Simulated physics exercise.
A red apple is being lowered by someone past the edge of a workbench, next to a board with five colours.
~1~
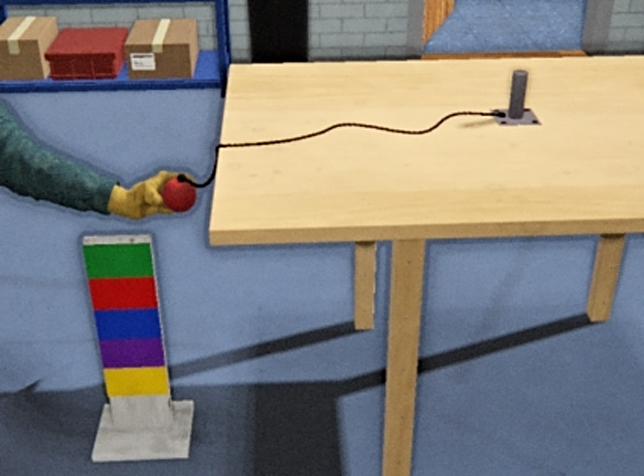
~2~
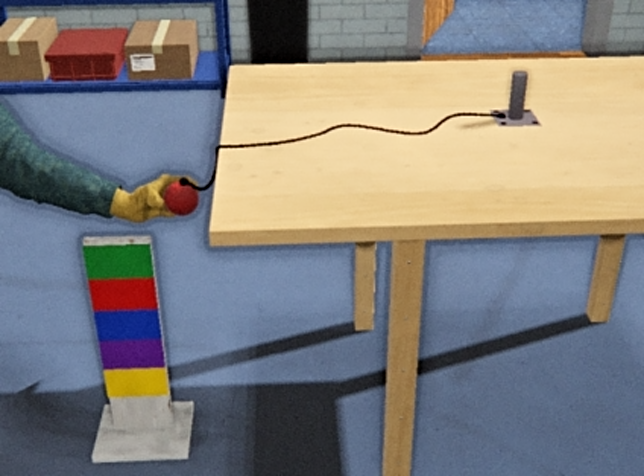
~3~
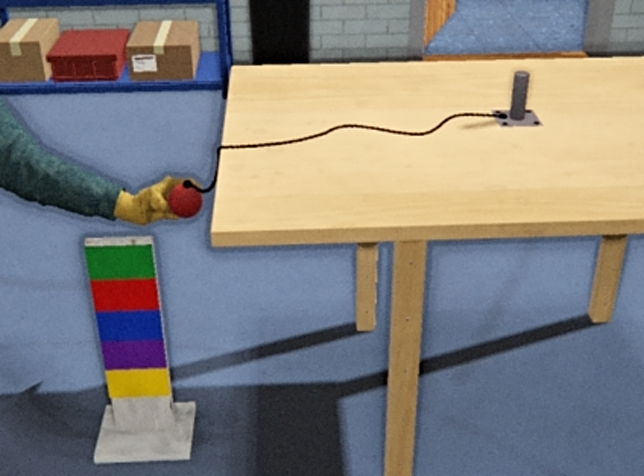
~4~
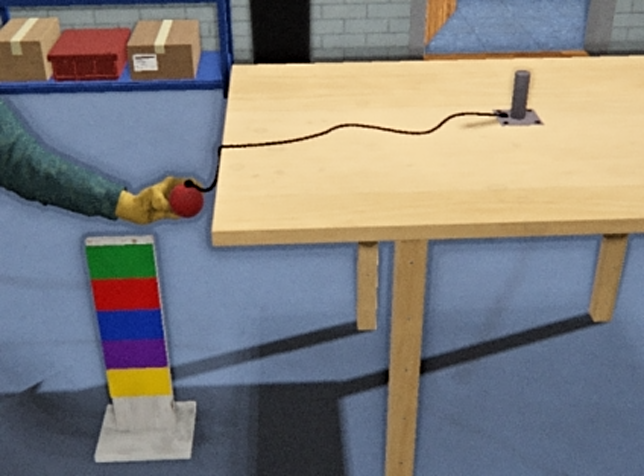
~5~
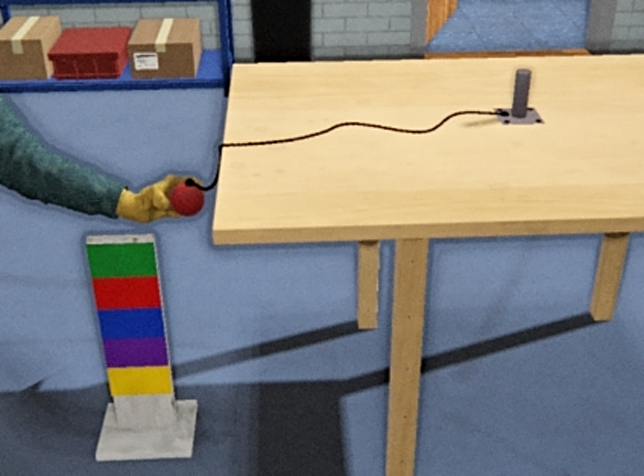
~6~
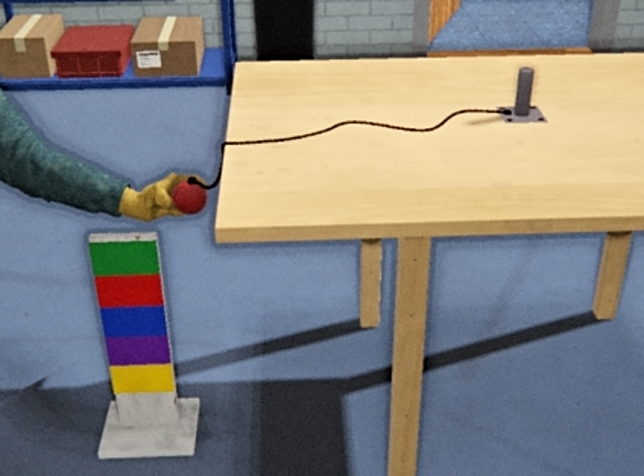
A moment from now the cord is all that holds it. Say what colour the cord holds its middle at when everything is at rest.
That would be green.
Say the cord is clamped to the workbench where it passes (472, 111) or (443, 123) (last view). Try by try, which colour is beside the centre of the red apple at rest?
In order: Green; green.
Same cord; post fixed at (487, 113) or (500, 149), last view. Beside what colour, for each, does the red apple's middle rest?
Try one - red; try two - red.
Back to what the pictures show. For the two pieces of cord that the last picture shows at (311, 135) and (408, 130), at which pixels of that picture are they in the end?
They go to (275, 130) and to (384, 123).
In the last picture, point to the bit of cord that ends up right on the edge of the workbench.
Roughly (264, 142).
Early on, apple near (251, 246); level with green.
Midway, apple near (224, 251); level with green.
Finally, apple near (236, 249); level with green. The green one.
